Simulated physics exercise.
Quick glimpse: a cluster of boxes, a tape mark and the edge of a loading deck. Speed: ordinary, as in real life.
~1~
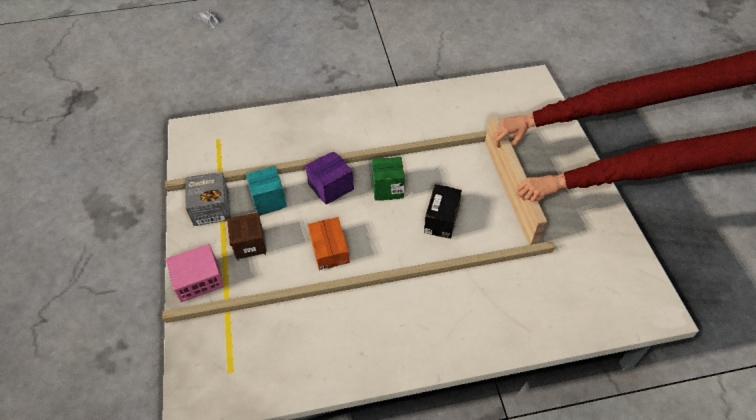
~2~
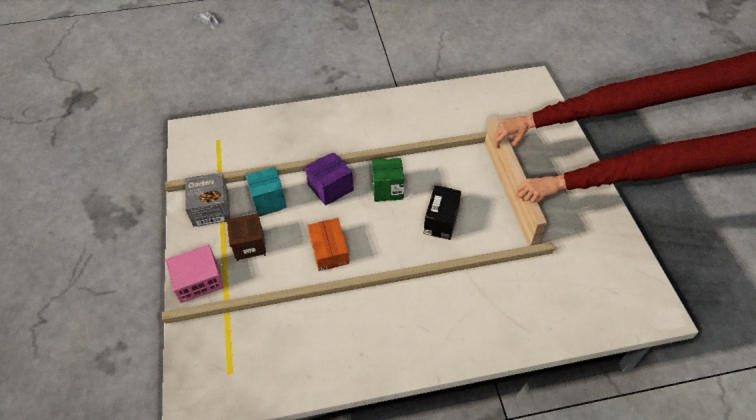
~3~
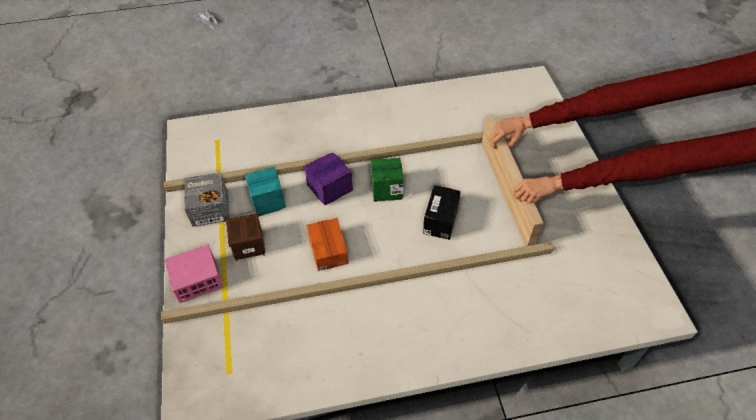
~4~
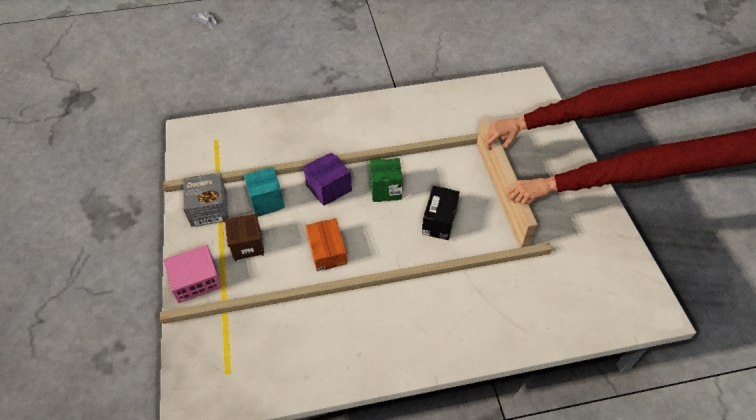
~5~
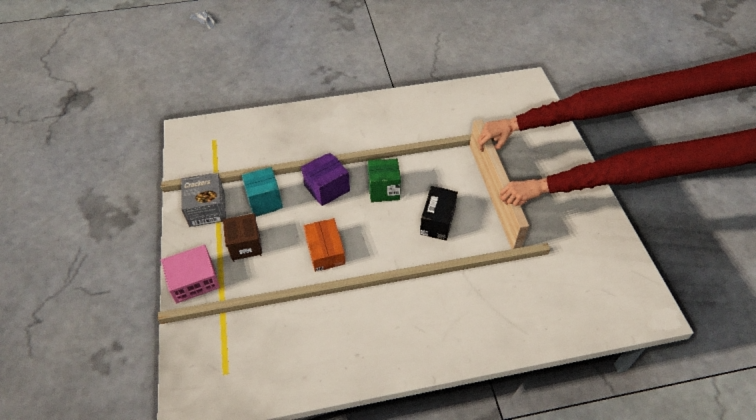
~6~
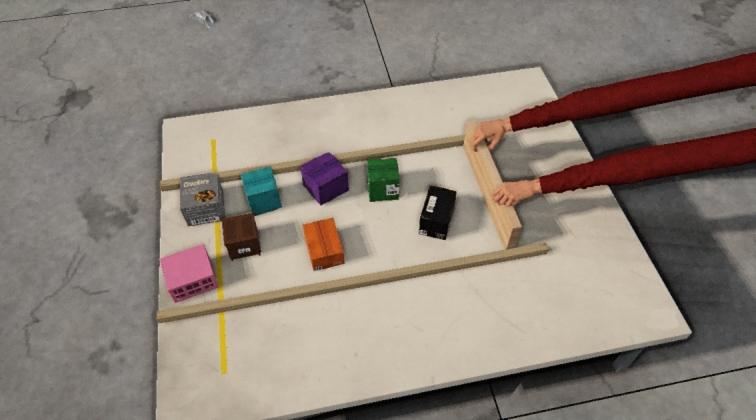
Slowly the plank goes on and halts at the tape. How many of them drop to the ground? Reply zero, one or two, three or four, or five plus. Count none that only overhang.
Three or four.
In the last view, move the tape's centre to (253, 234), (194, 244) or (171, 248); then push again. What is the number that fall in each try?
1, 6, 8.
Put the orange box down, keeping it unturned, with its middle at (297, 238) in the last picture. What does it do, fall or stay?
It is safe.
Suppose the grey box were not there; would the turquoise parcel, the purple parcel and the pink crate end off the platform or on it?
Result - turquoise parcel: Drops; purple parcel: Remains in place; pink crate: Drops.
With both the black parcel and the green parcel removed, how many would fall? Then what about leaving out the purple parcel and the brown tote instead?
First 2, then 2.
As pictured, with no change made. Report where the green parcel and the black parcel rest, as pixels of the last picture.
Middles: Around (198, 211) and around (202, 256).
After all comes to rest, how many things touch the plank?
Well, it touches 2.
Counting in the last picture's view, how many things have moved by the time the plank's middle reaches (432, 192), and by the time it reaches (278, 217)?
First position 1; second position 8.
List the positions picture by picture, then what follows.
In the first picture, pink crate (195, 273); grey box (208, 199); brown tote (247, 237); plank (513, 178); tape (223, 240).
In the second picture, grey box (208, 200); green parcel (388, 180).
In the third picture, brown tote (246, 237); black parcel (442, 212).
In the fourth picture, pink crate (193, 274); purple parcel (328, 179).
In the fifth picture, grey box (204, 200); plank (497, 182).
In the sixth picture, pink crate (189, 273); grey box (202, 199); brown tote (242, 237); plank (490, 183); tape (218, 240).
A little later, none off yet; pink crate at rest near (189, 273); grey box at rest near (202, 199); brown tote at rest near (242, 237).
Next, none off yet; pink crate at rest near (189, 273); grey box shifted a little near (190, 200); brown tote shifted a little near (236, 237).
When it is over, the number that fall off is three or four; down, turquoise parcel, brown tote, grey box and pink crate.
